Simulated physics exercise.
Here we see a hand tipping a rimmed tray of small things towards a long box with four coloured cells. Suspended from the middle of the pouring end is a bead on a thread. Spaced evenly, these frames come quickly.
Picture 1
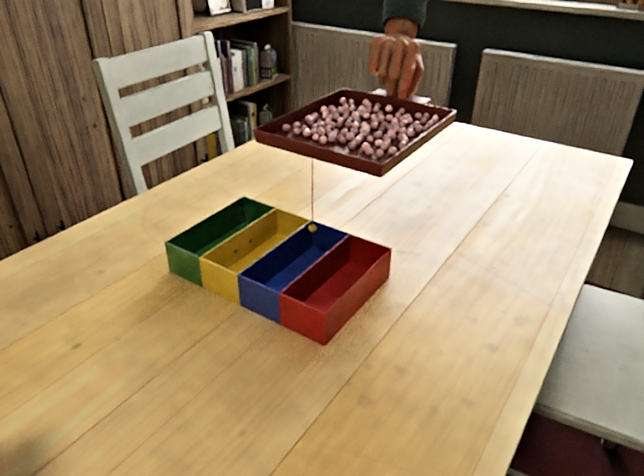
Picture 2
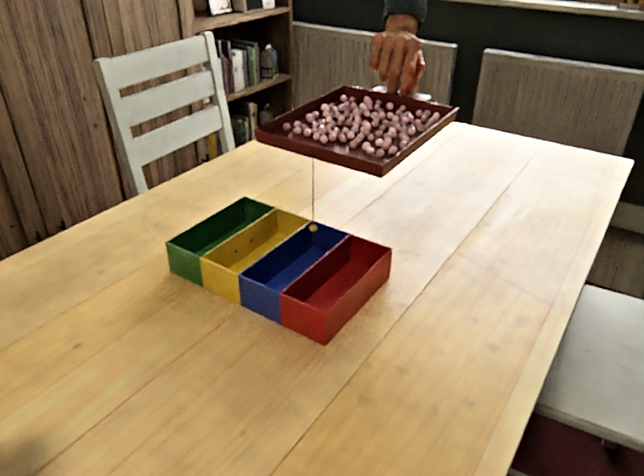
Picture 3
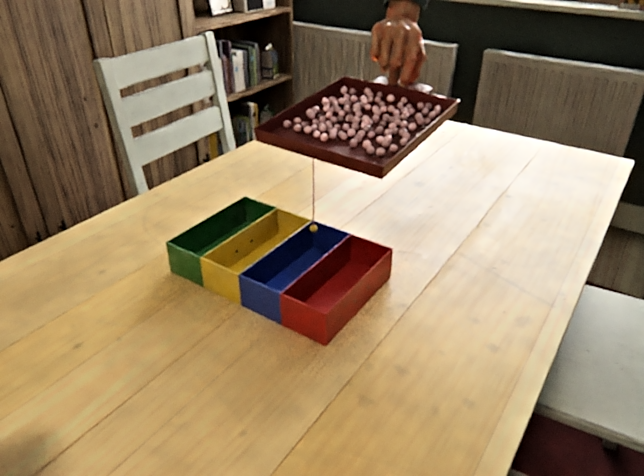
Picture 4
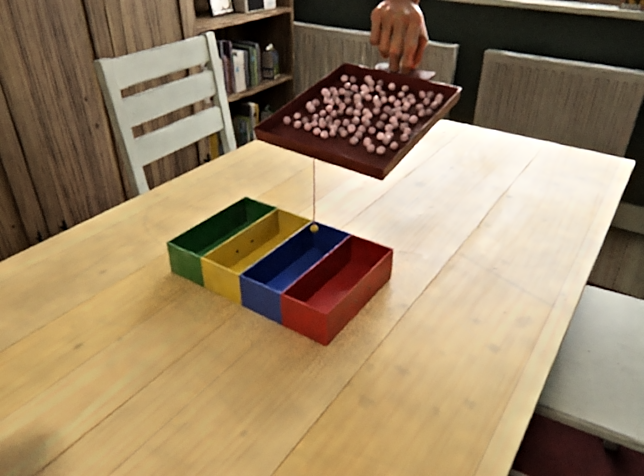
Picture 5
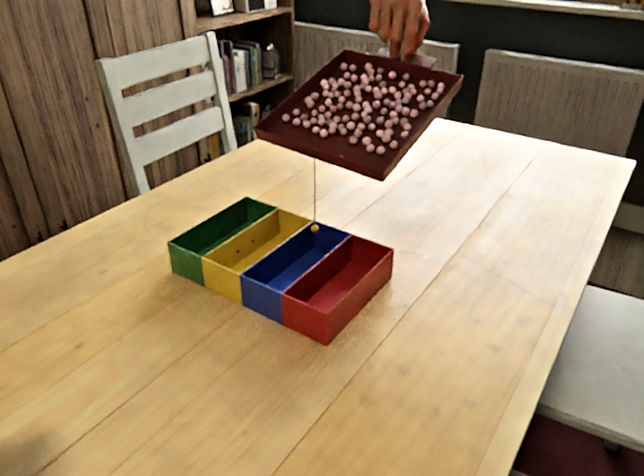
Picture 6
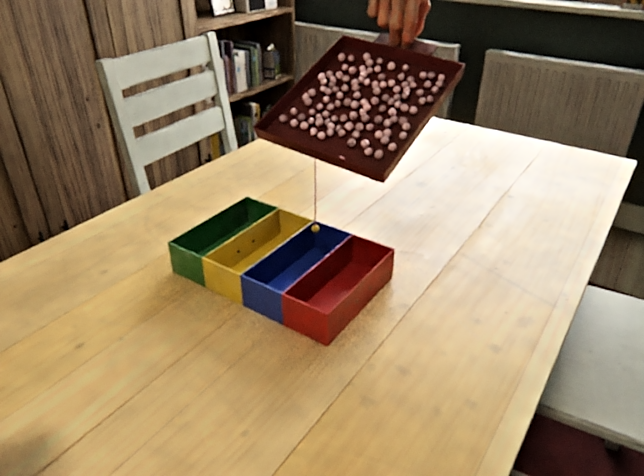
A dark red tray of small pinkish balls was tilted steadily by a hand raising its far side, and the balls began shifting, above a box with green, yellow, blue and red cells.
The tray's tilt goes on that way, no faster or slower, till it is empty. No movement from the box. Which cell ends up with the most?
The red cell.
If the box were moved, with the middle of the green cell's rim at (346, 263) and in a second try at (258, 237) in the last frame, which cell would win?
Green, and then blue.
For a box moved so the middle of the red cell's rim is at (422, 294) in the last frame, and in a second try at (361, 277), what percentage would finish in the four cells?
90 %, 90 %.
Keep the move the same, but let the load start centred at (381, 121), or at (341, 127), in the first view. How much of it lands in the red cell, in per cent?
You'd get 60 % the first time and 50 % the second.
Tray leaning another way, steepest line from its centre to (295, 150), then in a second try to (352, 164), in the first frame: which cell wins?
For the first aim it is the cell in yellow, and for the second it is red.
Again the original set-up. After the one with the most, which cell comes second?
That one is blue.
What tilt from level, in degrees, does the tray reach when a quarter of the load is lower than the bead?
Roughly 110 degrees.
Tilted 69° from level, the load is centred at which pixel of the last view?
Somewhere about pixel (341, 153).
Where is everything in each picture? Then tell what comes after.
In the first frame, corners of the pouring end near (255, 129) and (382, 163), level; middle of the load near (364, 126), sugar pearls; bead on its thread near (313, 228); green cell near (184, 262); yellow cell near (220, 278); blue cell near (259, 296); red cell near (302, 316).
In the second frame, corners of the pouring end near (256, 129) and (382, 164), level; middle of the load near (365, 124).
In the third frame, corners of the pouring end near (256, 128) and (382, 165), tipped barely, lowest at the right corner; middle of the load near (366, 119).
In the fourth frame, corners of the pouring end near (256, 128) and (383, 168), tipped a little, lowest at the right corner; middle of the load near (366, 112).
In the fifth frame, corners of the pouring end near (256, 127) and (383, 170), tipped clearly, lowest at the right corner; middle of the load near (366, 106).
In the sixth frame, corners of the pouring end near (255, 127) and (383, 172), tipped clearly, lowest at the right corner; middle of the load near (364, 103), all but a few on the move; green cell near (187, 262); yellow cell near (223, 278); blue cell near (262, 297); red cell near (305, 317).
Shortly afterwards, tray tipped steeply; the bulk on the tray; only a few in the yellow cell; near a quarter falling or outside the box.
Next, tray tipped past a quarter turn; near a quarter on the tray; near a quarter in the red cell; only a few in the blue cell; only a few in the yellow cell; only a few in the green cell; near half falling or outside the box.
Some moments later, tray tipped past a quarter turn; near half in the red cell; near a quarter in the blue cell; a little in the yellow cell; only a few in the green cell; near a quarter falling or outside the box.
In the end, tray tipped past a quarter turn; near half in the red cell; near a quarter in the blue cell; a little in the yellow cell; only a few in the green cell; near a quarter outside the box.
